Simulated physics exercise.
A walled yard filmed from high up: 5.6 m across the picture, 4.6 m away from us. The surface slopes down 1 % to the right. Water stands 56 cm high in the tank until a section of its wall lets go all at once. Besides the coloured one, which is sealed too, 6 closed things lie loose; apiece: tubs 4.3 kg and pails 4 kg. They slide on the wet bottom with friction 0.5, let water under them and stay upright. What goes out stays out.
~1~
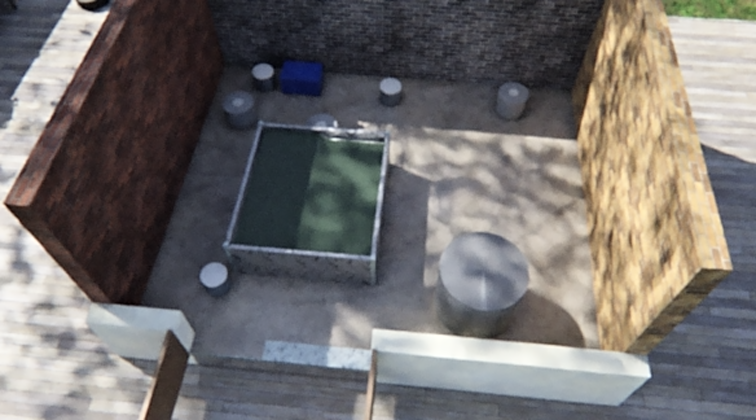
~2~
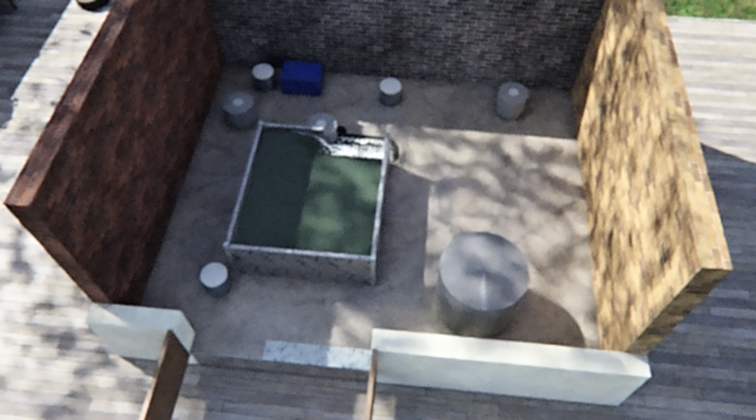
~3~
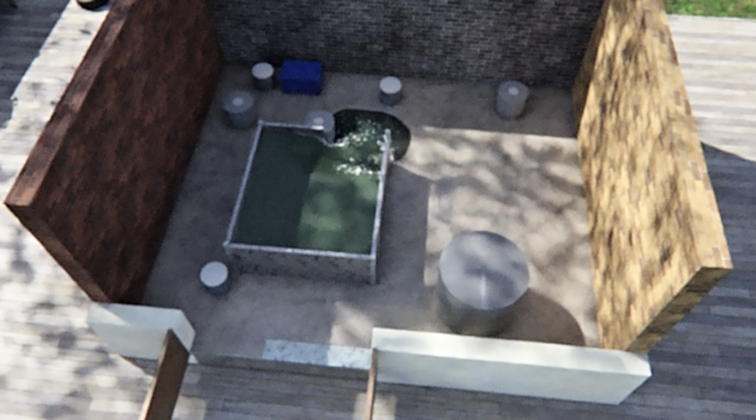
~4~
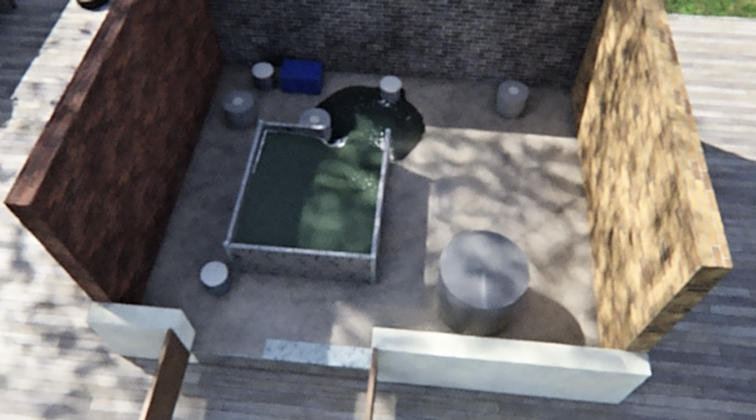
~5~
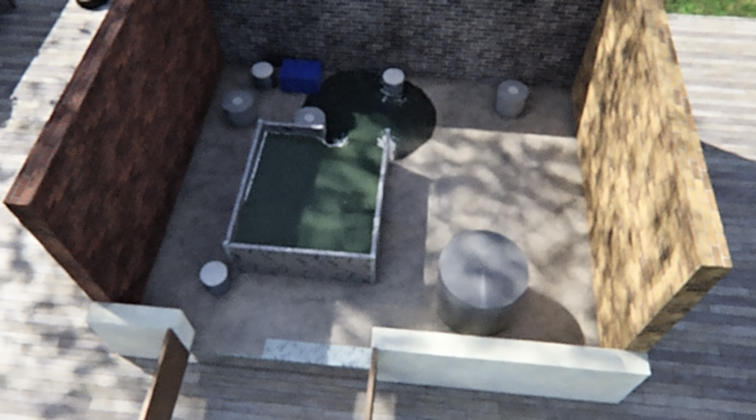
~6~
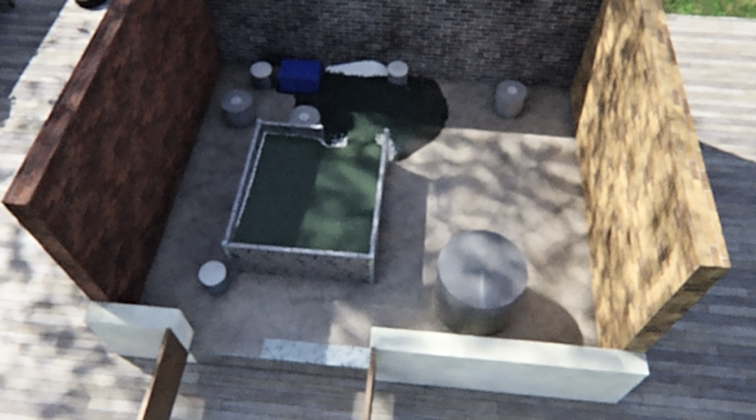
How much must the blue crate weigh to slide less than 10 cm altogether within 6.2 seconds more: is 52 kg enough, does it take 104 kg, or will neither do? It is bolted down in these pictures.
Verdict: Only the higher weight holds it.
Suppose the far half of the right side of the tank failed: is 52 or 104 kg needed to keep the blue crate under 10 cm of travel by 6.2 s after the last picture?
In that case the lower weight is enough.
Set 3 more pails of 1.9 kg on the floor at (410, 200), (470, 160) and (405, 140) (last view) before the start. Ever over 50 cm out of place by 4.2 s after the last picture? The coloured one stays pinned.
In turn: Less, less, over.
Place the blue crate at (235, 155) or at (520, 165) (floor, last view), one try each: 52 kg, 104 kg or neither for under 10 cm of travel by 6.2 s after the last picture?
In turn: The smaller is enough; the smaller is enough.
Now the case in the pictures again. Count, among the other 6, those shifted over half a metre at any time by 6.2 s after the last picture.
That makes 5.
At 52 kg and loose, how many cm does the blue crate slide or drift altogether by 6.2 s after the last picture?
About 30 cm.
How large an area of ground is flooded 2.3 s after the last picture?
About 14 m2.
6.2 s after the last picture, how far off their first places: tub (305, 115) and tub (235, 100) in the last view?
In that order: 20 cm, 300 cm.
Then, 0.6 s after the last picture the blue crate would be 0 cm from its start with 52 kg and 0 cm from its start with 104 kg; 8 cm of water round it then.
Then, 2.3 s after the last picture the blue crate would be 27 cm from its start with 52 kg and 0 cm from its start with 104 kg; 11 cm of water round it then.
Then, 4.2 s after the last picture the blue crate would be 27 cm from its start with 52 kg and 0 cm from its start with 104 kg; 10 cm of water round it then.
Then, 6.2 s after the last picture the blue crate would be 27 cm from its start with 52 kg and 0 cm from its start with 104 kg; 8 cm of water round it then.
